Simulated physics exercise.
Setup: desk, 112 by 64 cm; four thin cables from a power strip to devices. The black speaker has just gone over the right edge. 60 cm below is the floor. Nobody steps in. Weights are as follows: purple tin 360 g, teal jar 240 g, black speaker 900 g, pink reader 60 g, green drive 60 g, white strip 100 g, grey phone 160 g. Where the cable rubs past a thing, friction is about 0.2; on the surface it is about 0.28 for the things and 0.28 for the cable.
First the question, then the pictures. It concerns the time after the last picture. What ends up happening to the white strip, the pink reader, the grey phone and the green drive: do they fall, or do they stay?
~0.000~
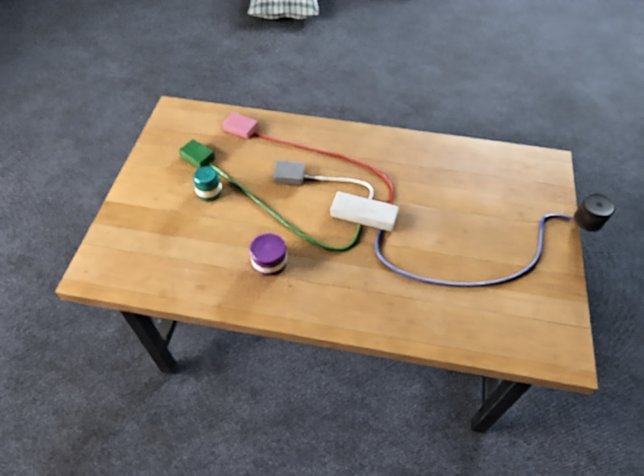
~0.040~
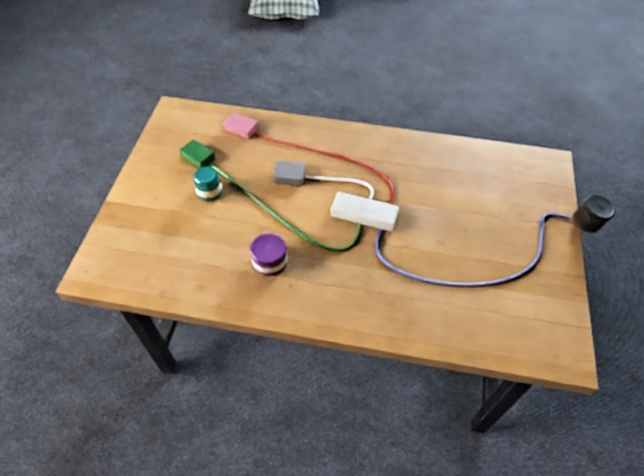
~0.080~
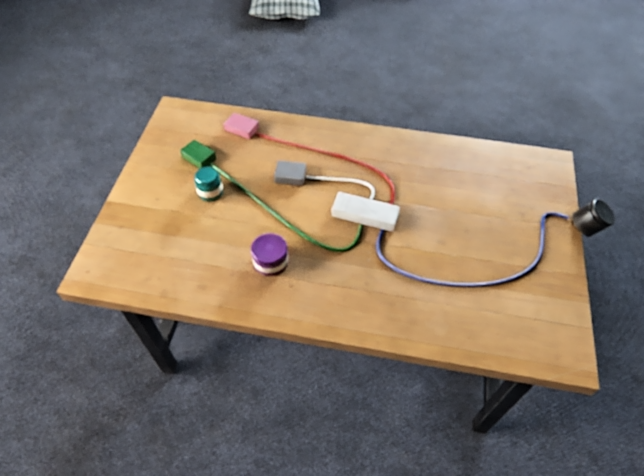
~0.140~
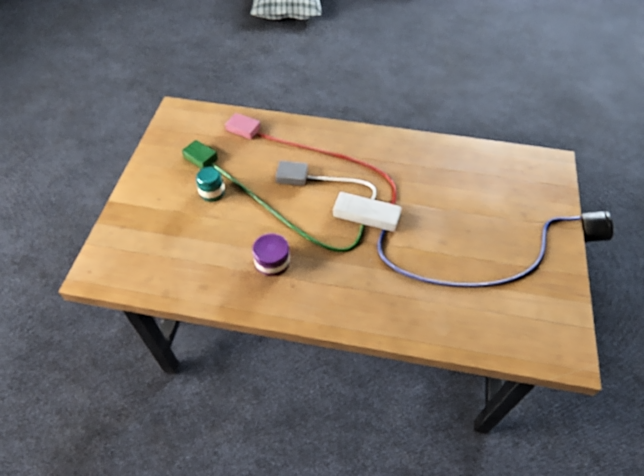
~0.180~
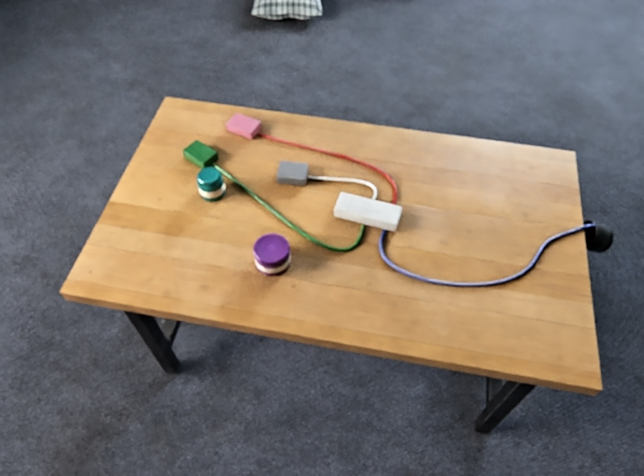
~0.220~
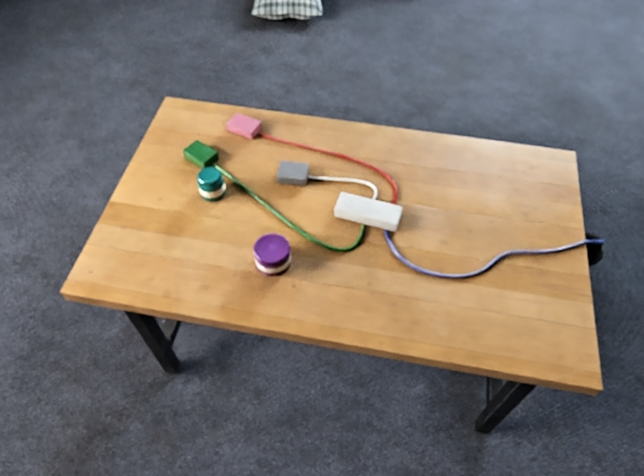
In the end: White strip - takes a fall; pink reader - takes a fall; grey phone - takes a fall; green drive - takes a fall.
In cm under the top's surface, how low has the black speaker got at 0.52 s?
Measured: Near 55 cm.
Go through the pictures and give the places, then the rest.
Shows, white strip (365, 207); pink reader (240, 122); grey phone (289, 169); green drive (196, 151); blue cable runs through (378, 253) (426, 280) (485, 284) (533, 264) (542, 222), in the first frame.
Shows, black speaker (599, 206); blue cable runs through (378, 253) (485, 284) (542, 222), in the second frame.
Shows, black speaker (593, 218); blue cable runs through (379, 253) (486, 284) (543, 222), in the third frame.
Shows, black speaker (595, 227); blue cable runs through (381, 253) (488, 284) (548, 223), in the fourth frame.
Shows, black speaker (593, 237); blue cable runs through (382, 253) (489, 284) (569, 233), in the fifth frame.
Shows, white strip (369, 208); pink reader (244, 123); grey phone (293, 170); green drive (200, 151); blue cable runs through (396, 253) (447, 276) (497, 259) (550, 251) (592, 242), in the sixth frame.
By 0.5 s, the strip's end of the blue cable at (555, 190); white strip 42 cm off its start, green drive 39 cm off its start, grey phone 36 cm off its start.
By 0.8 s, the strip has left the top; pink reader 94 cm off its start, green drive 91 cm off its start, grey phone over the edge.
By 1.1 s, the strip has left the top; pink reader over the edge, green drive over the edge, grey phone over the edge.
By 1.4 s, the strip has left the top; pink reader over the edge, green drive over the edge, grey phone over the edge.
By 2.6 s, the strip has left the top; pink reader over the edge, green drive over the edge, grey phone over the edge, white strip over the edge.
